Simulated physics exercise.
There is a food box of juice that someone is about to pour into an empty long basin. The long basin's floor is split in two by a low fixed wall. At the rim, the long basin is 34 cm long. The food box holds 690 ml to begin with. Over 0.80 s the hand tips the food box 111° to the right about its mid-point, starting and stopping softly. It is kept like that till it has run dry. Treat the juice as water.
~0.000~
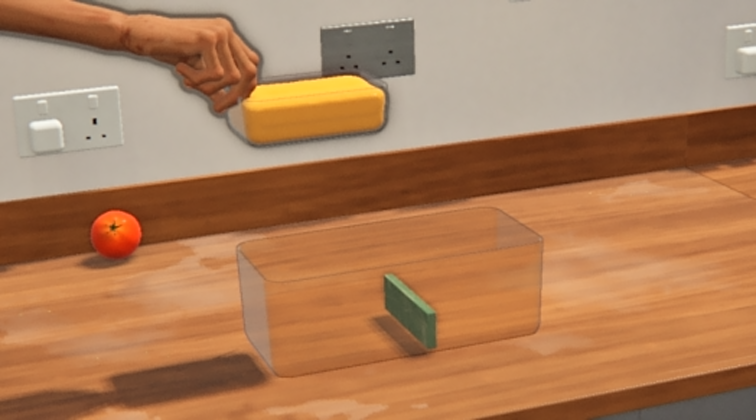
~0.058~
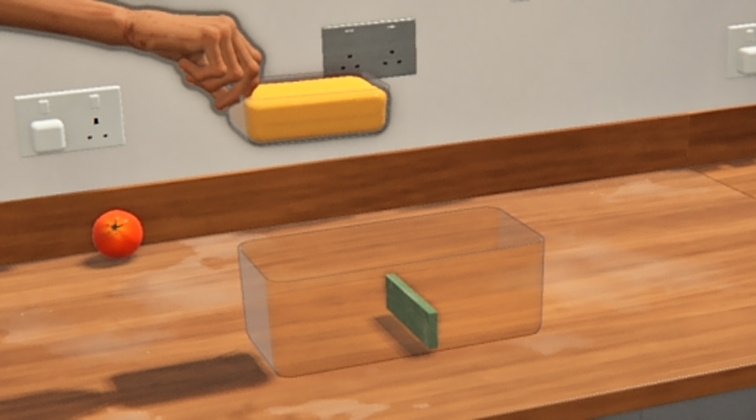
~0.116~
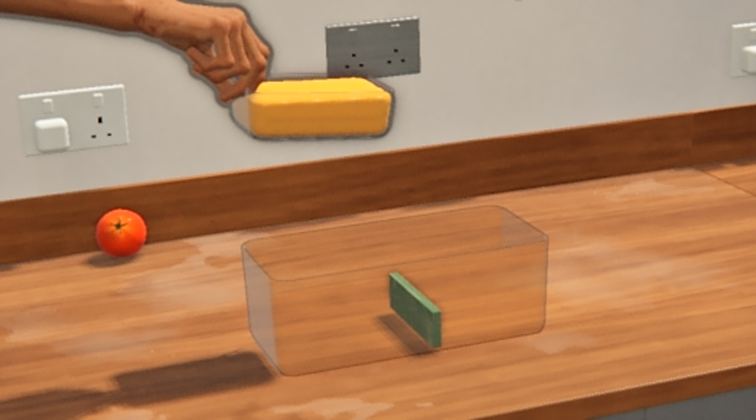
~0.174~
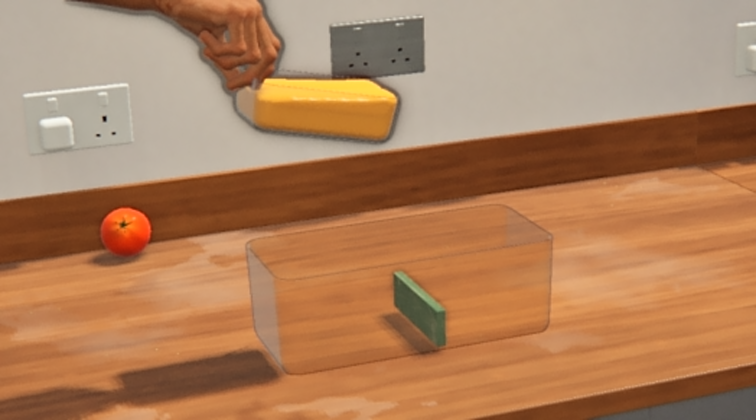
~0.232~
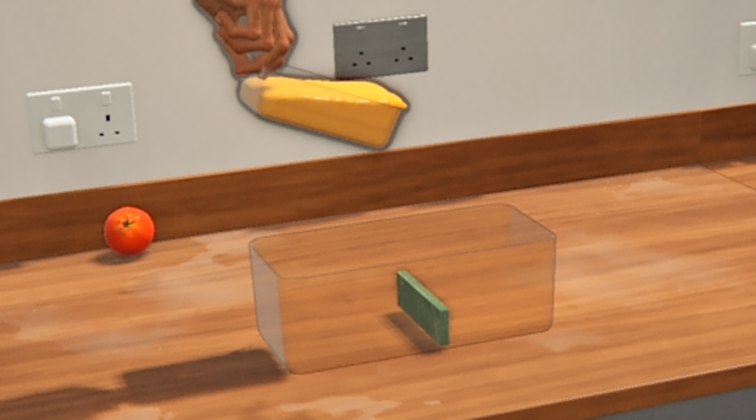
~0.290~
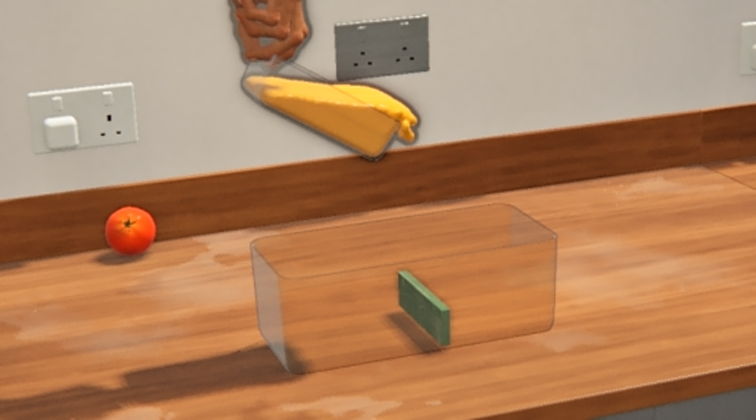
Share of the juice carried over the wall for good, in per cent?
Near 67 per cent.
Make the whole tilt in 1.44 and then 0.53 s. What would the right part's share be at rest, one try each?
Respectively about 70 and 65 percent.
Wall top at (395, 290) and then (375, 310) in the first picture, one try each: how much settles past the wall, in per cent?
Try 1: 75 %; try 2: 75 %.
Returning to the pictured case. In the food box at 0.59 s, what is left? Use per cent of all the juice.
Roughly 3 %.
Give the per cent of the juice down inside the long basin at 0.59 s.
I'd put it near 56 percent.
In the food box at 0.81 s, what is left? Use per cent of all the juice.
Roughly 0 per cent.
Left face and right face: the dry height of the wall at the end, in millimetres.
On the left it's about 40 mm; on the right, about 22 mm.
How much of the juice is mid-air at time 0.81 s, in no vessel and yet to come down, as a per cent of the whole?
Roughly 7 %.
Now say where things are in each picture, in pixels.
Tilt 0°; pouring edge (374, 78); surface from (234, 99) to (371, 84); the long basin's rim runs from (251, 265) to (520, 224); the wall's top is at (409, 294), in the first picture.
Tilt 1°; pouring edge (376, 80); surface from (236, 98) to (372, 84), in the second picture.
Tilt 6°; pouring edge (381, 84); surface from (240, 94) to (377, 86), in the third picture.
Tilt 12°; pouring edge (386, 92); surface from (246, 91) to (383, 88), in the fourth picture.
Tilt 21°; pouring edge (390, 102); surface from (250, 87) to (380, 93); 5 per cent is over the edge, in the fifth picture.
Tilt 32°; pouring edge (389, 116); surface from (251, 85) to (369, 97); 13 per cent is over the edge, in the sixth picture.
By 0.59 s the tilt is 94° and 3 per cent is still to pour, 1 is left of the wall and 55 right of it.
By 0.81 s the tilt is 111° and 0 per cent is still to pour, 19 is left of the wall and 67 right of it.
By 1.05 s the tilt is 111° and 0 per cent is still to pour, 23 is left of the wall and 67 right of it.
By 1.30 s the tilt is 111° and 0 per cent is still to pour, 24 is left of the wall and 67 right of it.
At rest 24 per cent lies left of the wall, 67 right of it and 9 outside.
